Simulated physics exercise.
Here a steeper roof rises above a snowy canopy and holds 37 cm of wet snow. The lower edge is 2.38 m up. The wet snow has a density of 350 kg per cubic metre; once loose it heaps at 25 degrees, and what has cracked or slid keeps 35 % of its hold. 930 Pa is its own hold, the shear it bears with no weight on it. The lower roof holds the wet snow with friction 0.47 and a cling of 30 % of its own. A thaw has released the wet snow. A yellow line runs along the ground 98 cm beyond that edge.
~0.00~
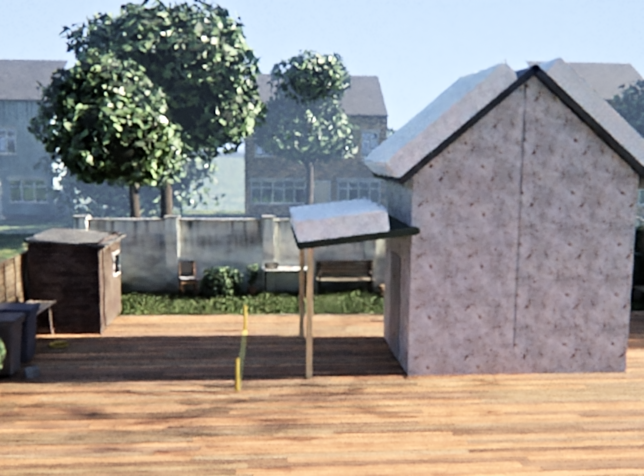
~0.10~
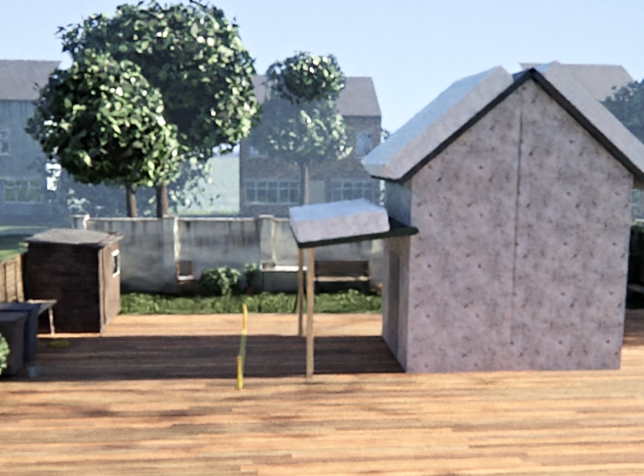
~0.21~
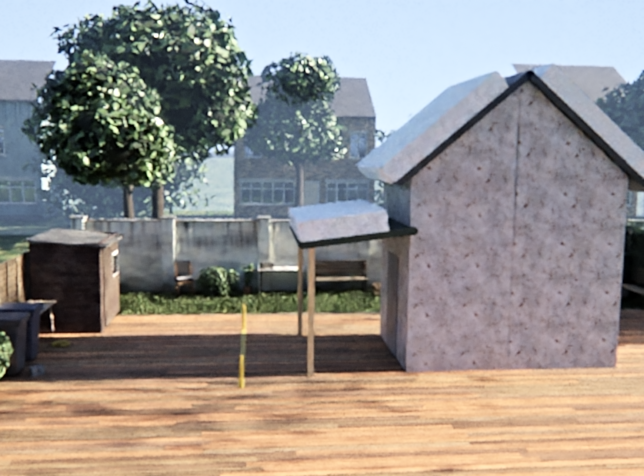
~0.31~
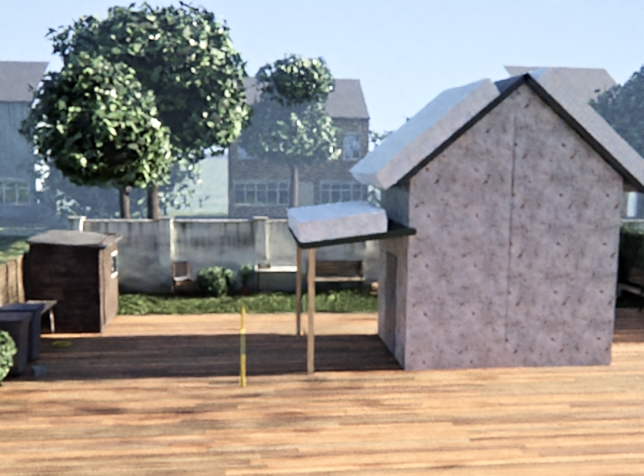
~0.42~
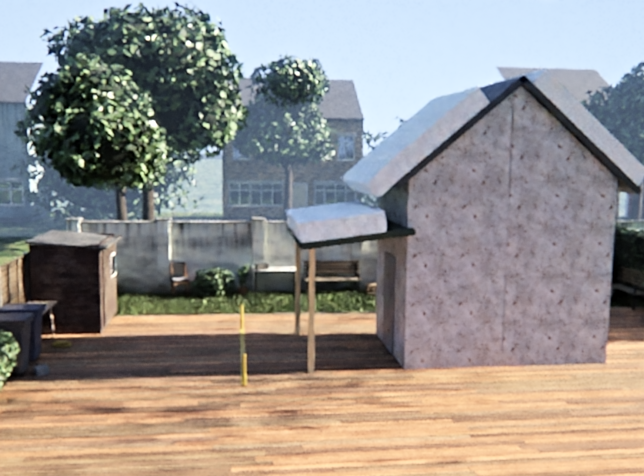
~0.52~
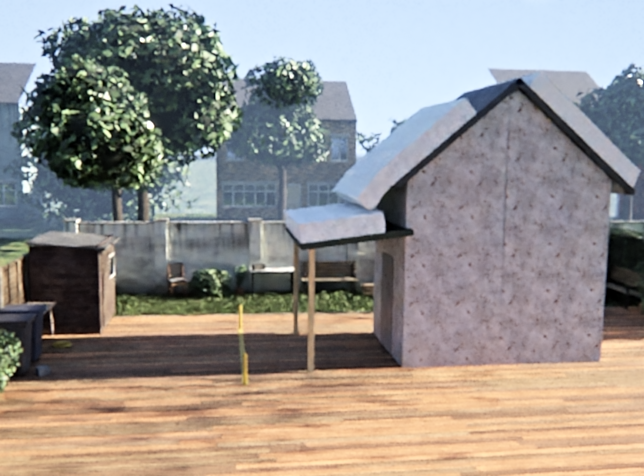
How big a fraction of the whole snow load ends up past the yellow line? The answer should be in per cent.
25 %.
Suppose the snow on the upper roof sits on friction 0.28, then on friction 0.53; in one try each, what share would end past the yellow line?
First try 16 per cent, second try 1 per cent.
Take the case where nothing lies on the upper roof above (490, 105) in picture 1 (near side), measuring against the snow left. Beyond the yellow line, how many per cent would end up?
12 %.
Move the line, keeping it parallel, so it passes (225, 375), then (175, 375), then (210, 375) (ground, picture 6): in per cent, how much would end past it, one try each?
Respectively about 18 in a hundred, 2 in a hundred and 10 in a hundred.
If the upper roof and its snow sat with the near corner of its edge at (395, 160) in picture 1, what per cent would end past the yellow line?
About 40 per cent.
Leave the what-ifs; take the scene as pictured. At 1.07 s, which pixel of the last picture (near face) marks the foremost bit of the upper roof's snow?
It lies at around (292, 212) in the last picture.
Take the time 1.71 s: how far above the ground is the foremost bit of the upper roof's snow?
I'd say around 0.2 metres.
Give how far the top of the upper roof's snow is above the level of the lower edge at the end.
It ends up some 0.9 m higher than the lower edge.
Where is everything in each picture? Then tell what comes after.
In the first frame, front end of the wet snow at (398, 152).
In the second frame, front end of the wet snow at (396, 154), its middle shifted 2.5 cm.
In the third frame, front end of the wet snow at (392, 158), its middle shifted 10 cm, 4 % of it past the upper edge, in one piece.
In the fourth frame, front end of the wet snow at (386, 179), its middle shifted 23 cm, 9 % of it past the upper edge, in one piece.
In the fifth frame, front end of the wet snow at (378, 187), its middle shifted 41 cm, 16 % of it past the upper edge, in one piece.
In the sixth frame, front end of the wet snow at (368, 188), its middle shifted 65 cm, 26 % of it past the upper edge, cracking.
By 1.07 s, none is below the lower edge and 0 % is past the line.
By 1.71 s, 25 % is below the lower edge and 9 % is past the line.
By 2.36 s, 42 % is below the lower edge and 24 % is past the line.
By 3.00 s, 49 % is below the lower edge and 24 % is past the line.
By 4.00 s, at the end, 49 % is below the lower edge and 25 % is past the line.
